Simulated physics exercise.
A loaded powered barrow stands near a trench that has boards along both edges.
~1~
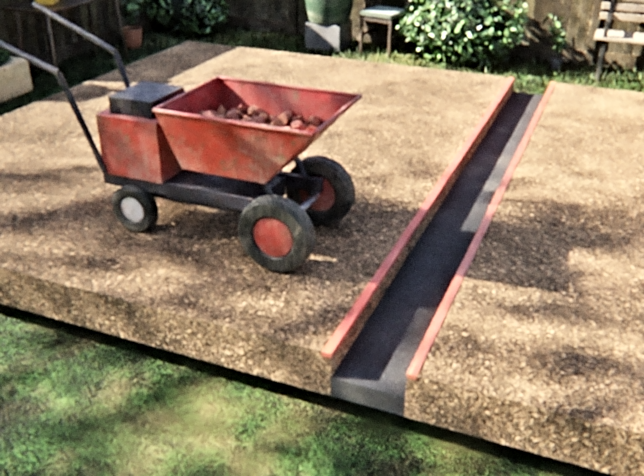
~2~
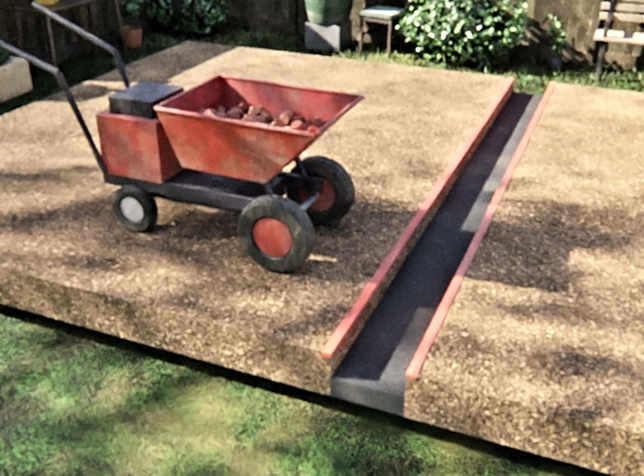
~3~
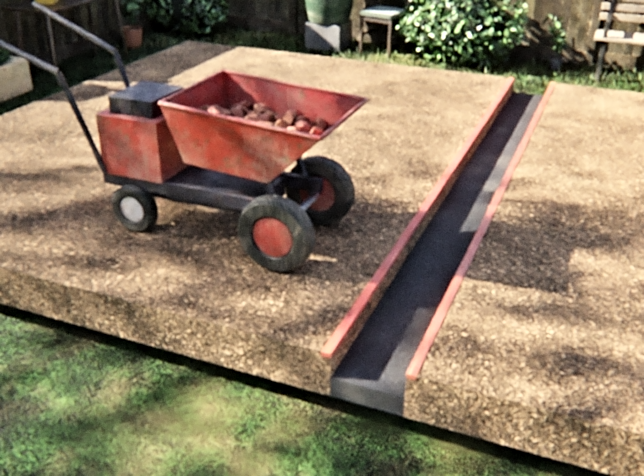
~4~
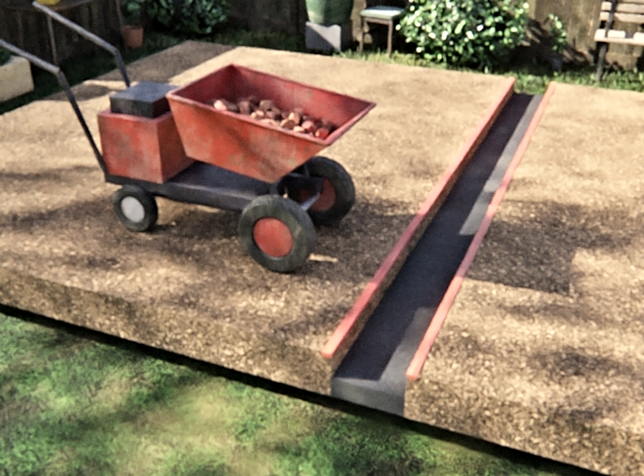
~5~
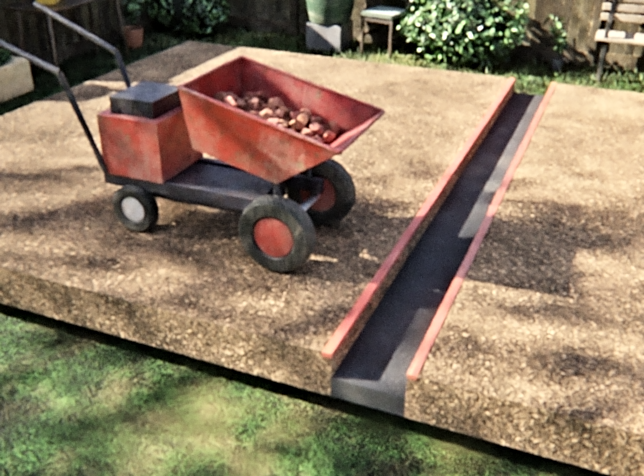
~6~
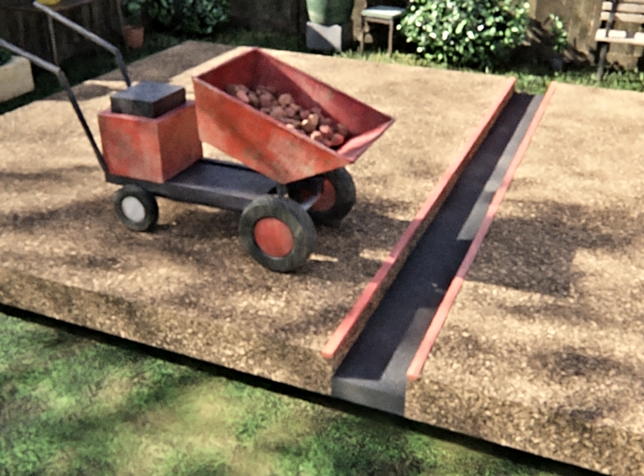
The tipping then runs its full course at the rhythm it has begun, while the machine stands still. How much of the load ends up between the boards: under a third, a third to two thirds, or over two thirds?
Over two thirds.
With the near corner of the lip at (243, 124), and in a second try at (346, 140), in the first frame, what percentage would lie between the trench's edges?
Okay, so the first one ends at 40 % and the second at 40 %.
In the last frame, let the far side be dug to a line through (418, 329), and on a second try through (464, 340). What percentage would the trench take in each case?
In order: Some 70 per cent, then some 100 per cent.
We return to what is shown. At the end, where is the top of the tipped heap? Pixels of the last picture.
Top at rest: Roughly (432, 263).
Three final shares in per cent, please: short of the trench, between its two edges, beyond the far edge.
Shares in per cent - short: 0, between: 85, beyond: 10.
Shortly afterwards, skip tipped steeply; the whole lot in the skip.
Next, skip tipped right over; the bulk in the skip; near a quarter in or heaped over the trench; only a few falling.
Some moments later, skip tipped right over; a little in the skip; the bulk in or heaped over the trench; a little beyond it.
In the end, skip tipped right over; a little in the skip; the bulk in or heaped over the trench; a little beyond it.
